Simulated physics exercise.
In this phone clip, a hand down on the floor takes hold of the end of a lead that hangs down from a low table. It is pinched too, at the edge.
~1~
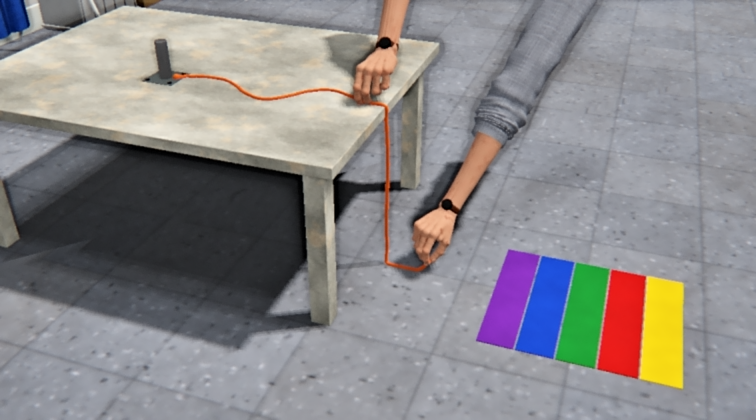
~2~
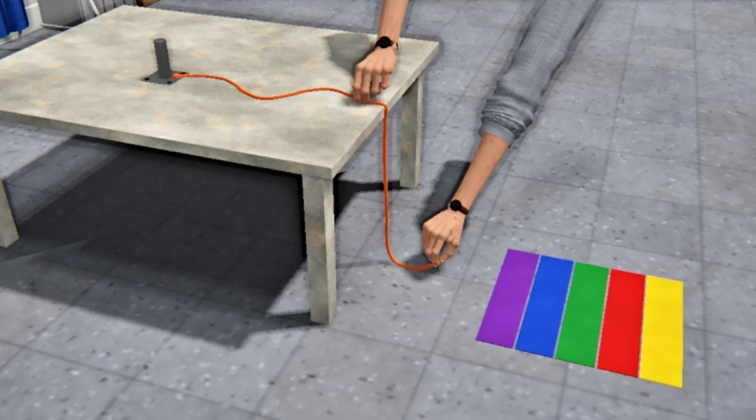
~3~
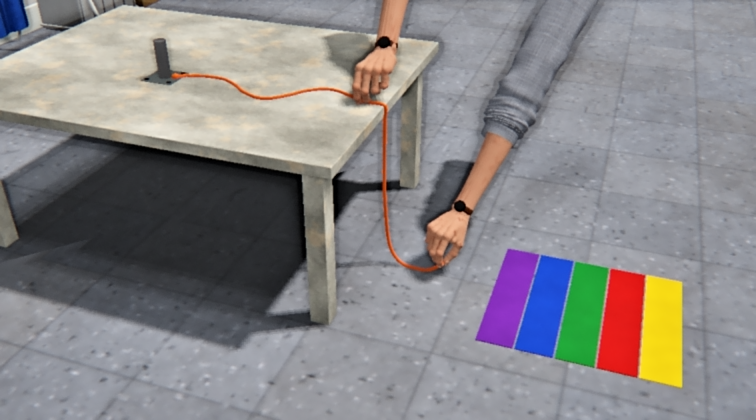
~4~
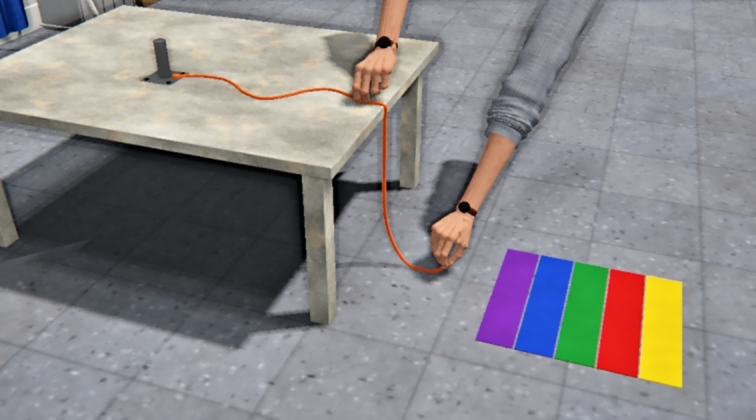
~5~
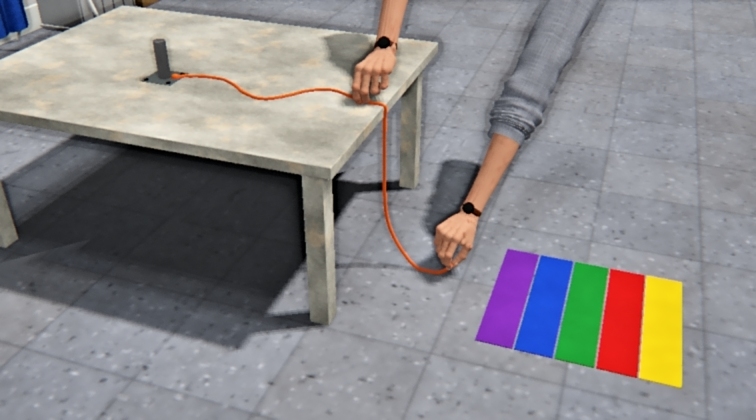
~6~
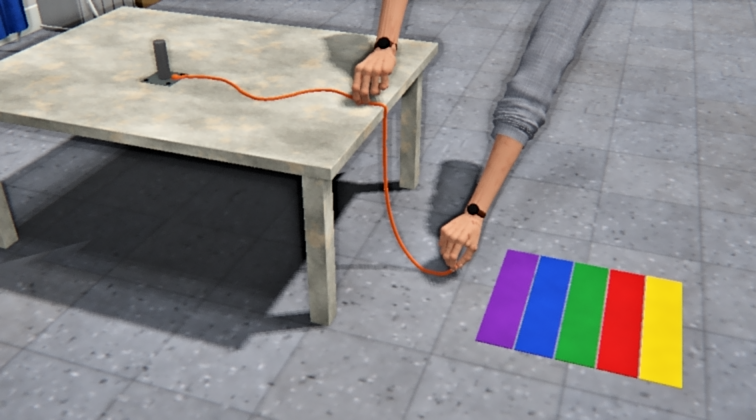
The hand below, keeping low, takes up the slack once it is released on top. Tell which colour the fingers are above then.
They are above green.
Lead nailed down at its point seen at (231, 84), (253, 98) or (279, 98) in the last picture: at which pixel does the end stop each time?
Readings in order - (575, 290), (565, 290), (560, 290).
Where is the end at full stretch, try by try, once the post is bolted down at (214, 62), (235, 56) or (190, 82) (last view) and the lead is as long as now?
Try 1 about (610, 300), try 2 about (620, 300), try 3 about (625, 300).
Early on, end near (515, 279); over purple.
Midway, end near (559, 288); over blue.
At the end of the slack, end near (585, 293); over green. Over green.
